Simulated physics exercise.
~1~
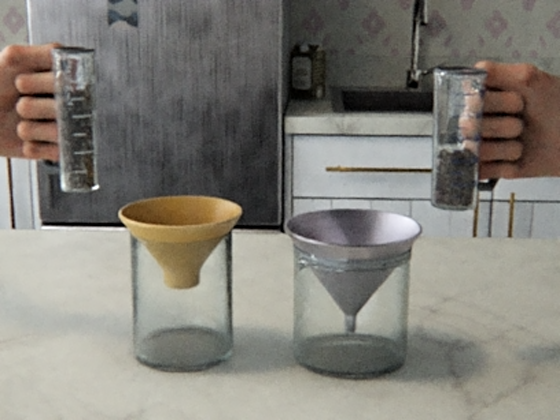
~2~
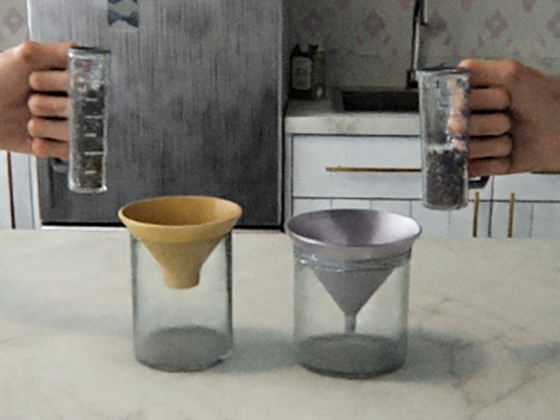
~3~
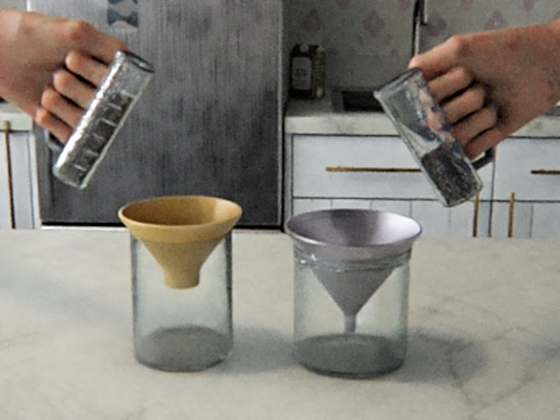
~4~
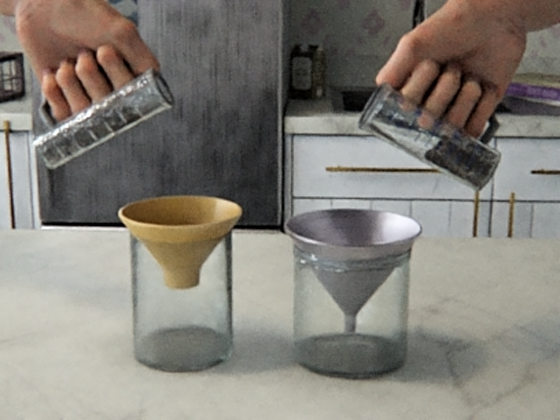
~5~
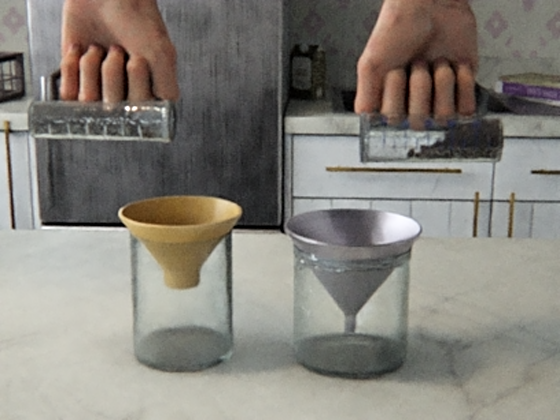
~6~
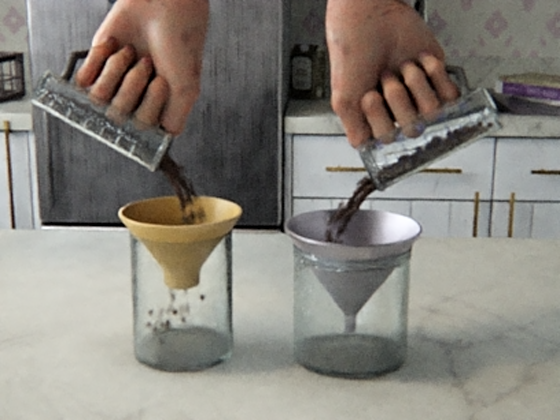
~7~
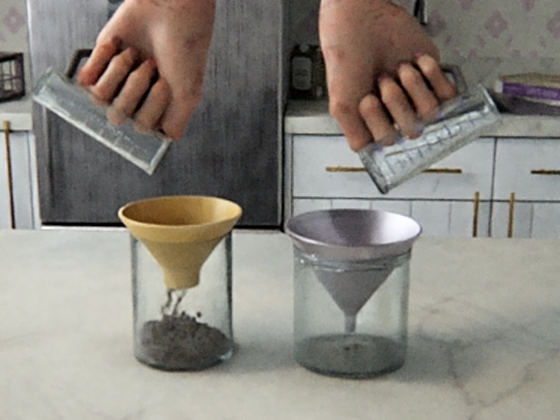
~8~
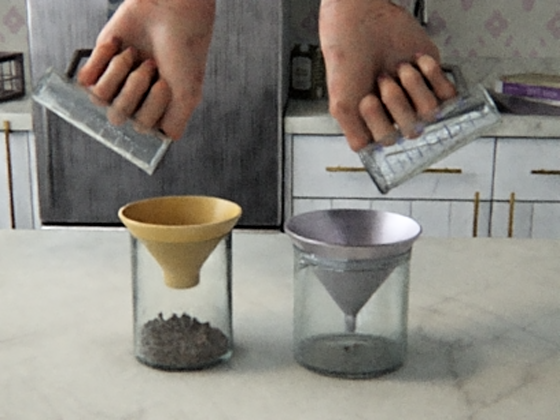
At first, two hands hold clear cups of dark, grainy material upright on either side of a counter, where two glass jars stand with a yellow funnel on the left and a purplish-grey one on the right. The hands move inward and tip the cups over until they lie on their sides. Then they tilt them further, and the dark grains pour into both funnels. On the left, the grains drop through and heap up in the jar. On the right, barely any come through. Finally, both cups are empty, the left pile rests in its jar, and the right funnel stays clogged.
